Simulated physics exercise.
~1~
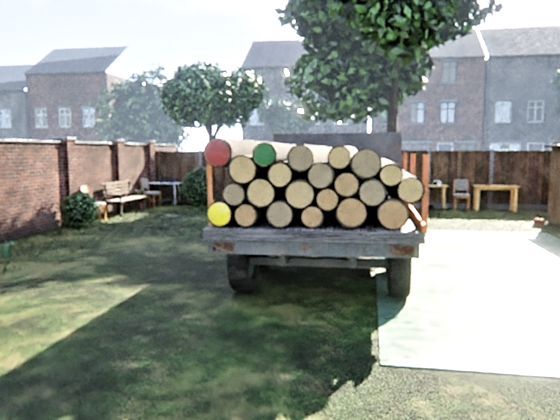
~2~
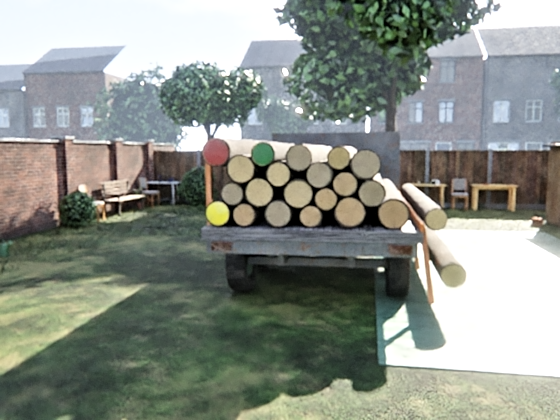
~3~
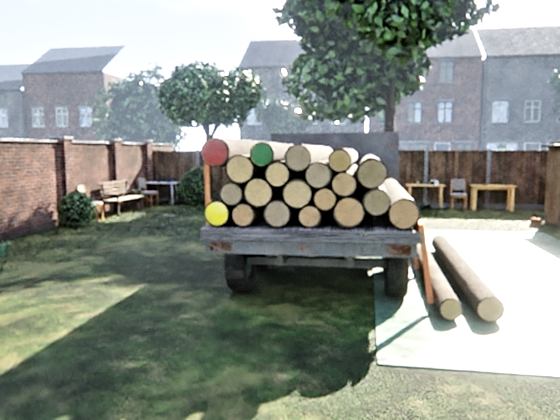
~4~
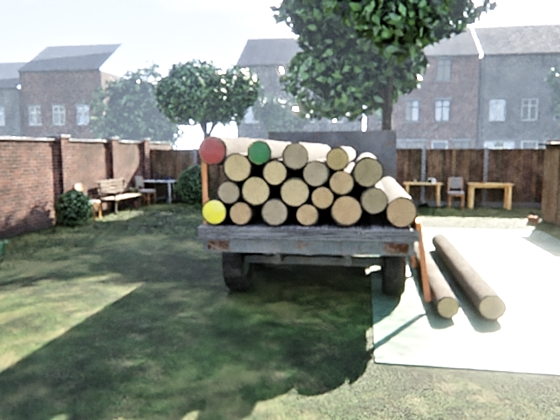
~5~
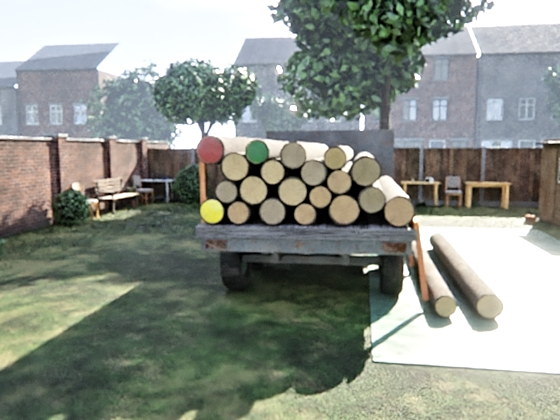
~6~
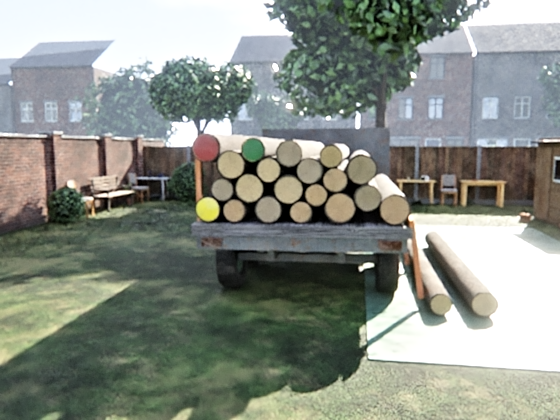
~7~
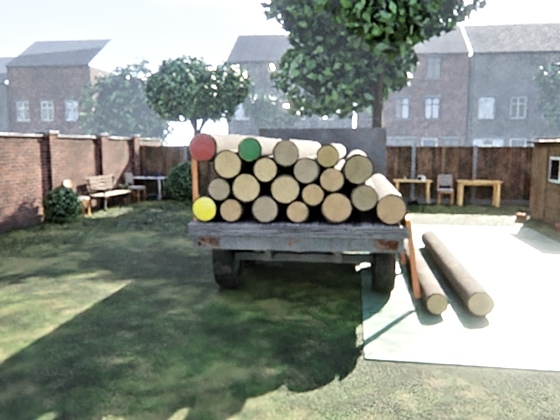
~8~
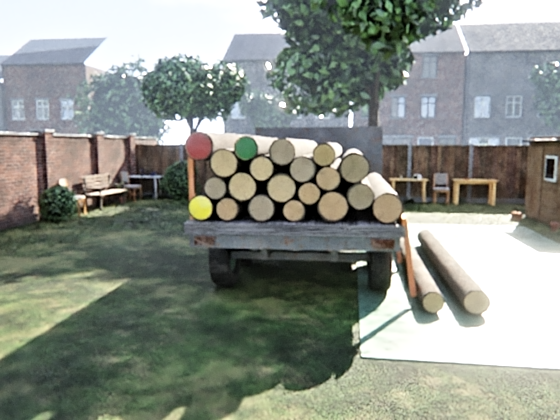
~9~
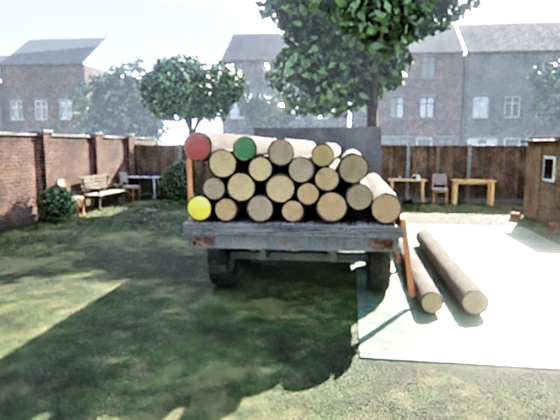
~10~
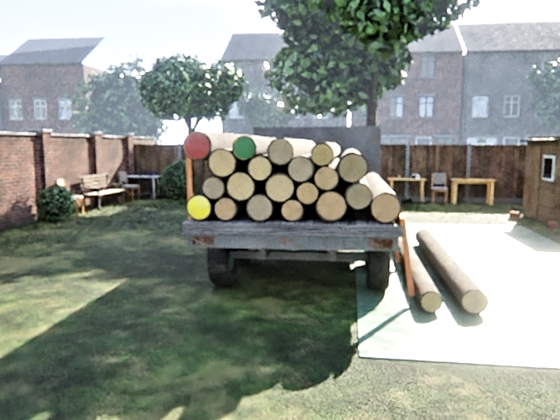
The orange posts on the right side of a farm trailer stacked with timber poles swing outward and down in a walled, grassy yard. Two poles spill over that side and drop onto the pale paving, coming to rest side by side next to the lowered posts. The rest of the load stays on the deck, with the posts on the left still upright. Meanwhile, the view pans slightly right. At the end, the red and green poles remain up on the pile, the yellow one sits at the lower left, and the two fallen poles lie still.
